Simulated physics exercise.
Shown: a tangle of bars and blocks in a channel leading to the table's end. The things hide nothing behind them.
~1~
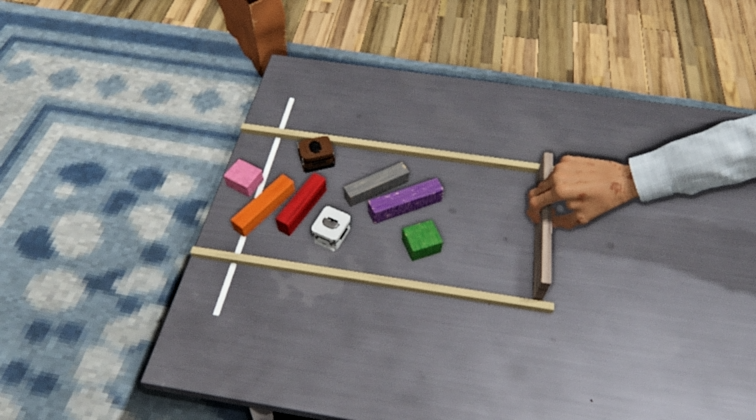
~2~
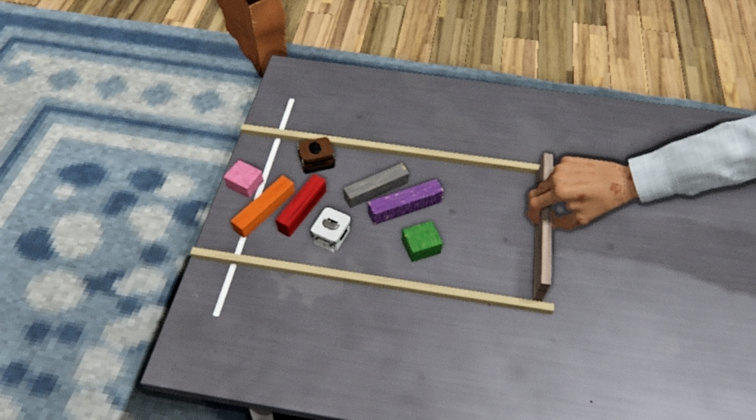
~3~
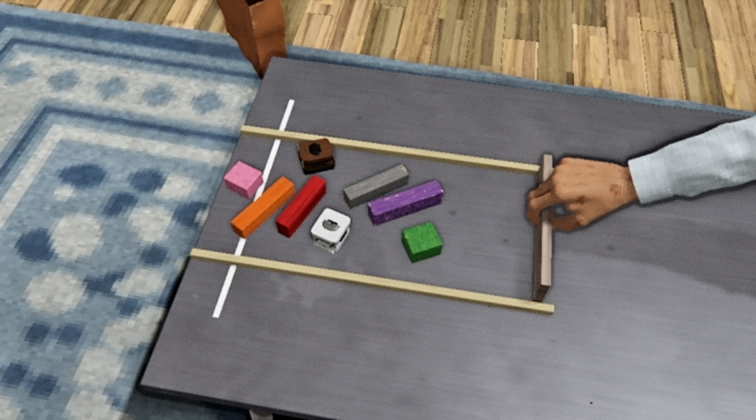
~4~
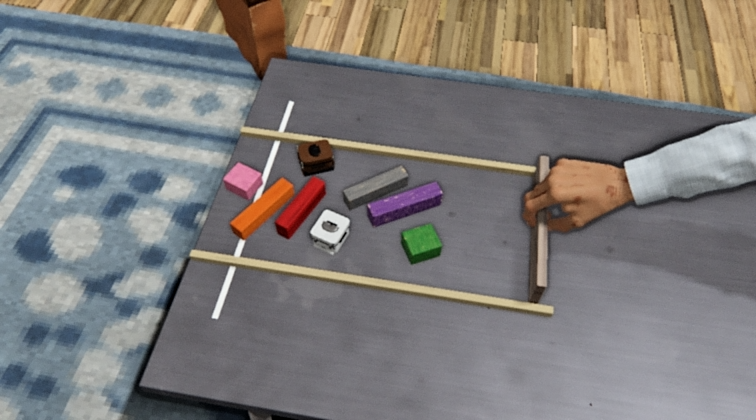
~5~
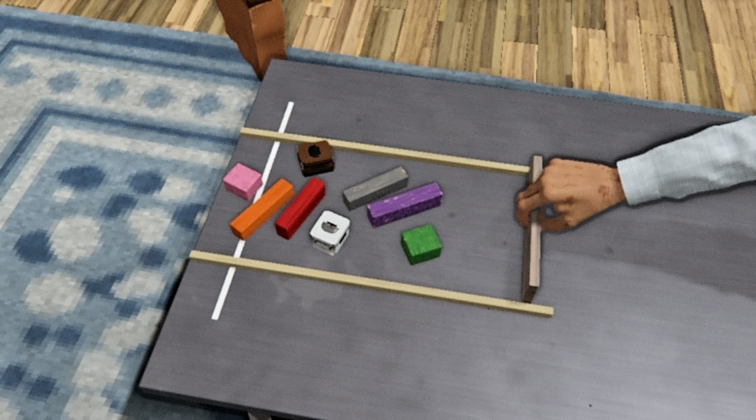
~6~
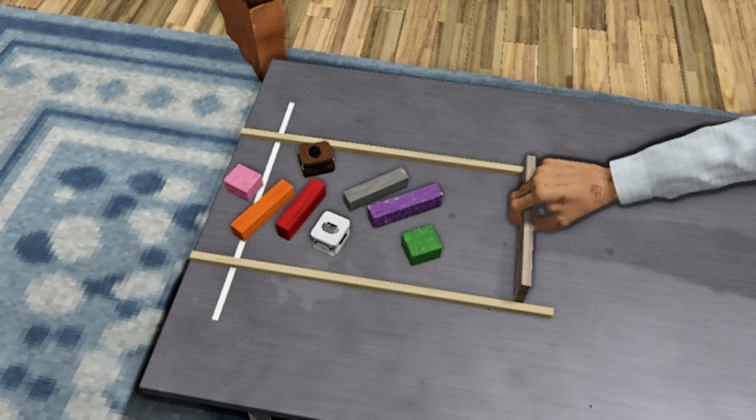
On a dark tabletop, a hand held a wooden board upright between two thin strips, then slid it slightly left, while the colourful bars and blocks scattered between the strips stayed put.
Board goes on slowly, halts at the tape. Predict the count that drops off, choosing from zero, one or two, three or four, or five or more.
The count is three or four.
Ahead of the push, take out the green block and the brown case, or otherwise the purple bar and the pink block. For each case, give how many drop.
Try one: 2; try two: 2.
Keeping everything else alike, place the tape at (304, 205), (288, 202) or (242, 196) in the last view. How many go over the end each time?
1, 2, 4.
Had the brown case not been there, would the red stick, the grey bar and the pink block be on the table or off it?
The red stick tumbles off; the grey bar remains up; the pink block tumbles off.
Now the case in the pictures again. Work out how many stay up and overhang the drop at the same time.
The count would be 3.
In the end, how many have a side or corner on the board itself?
My count gives 4.
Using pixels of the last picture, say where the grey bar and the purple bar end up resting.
Near (244, 162) and (232, 184).
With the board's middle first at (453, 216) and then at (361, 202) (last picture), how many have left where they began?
Tally at point one: 0; at point two: 5.
Soon after, none off yet; pink block at rest near (244, 183); orange stick at rest near (264, 210); red stick at rest near (302, 209).
After that, none off yet; pink block at rest near (244, 183); orange stick at rest near (264, 210); red stick moving near (298, 208).
And then, none off yet; pink block tilting well over near (206, 179); orange stick displaced about its own width near (217, 199); red stick displaced about its own width near (234, 195).
In the end, the number that fall off is three or four; gone, red stick, orange stick and pink block.
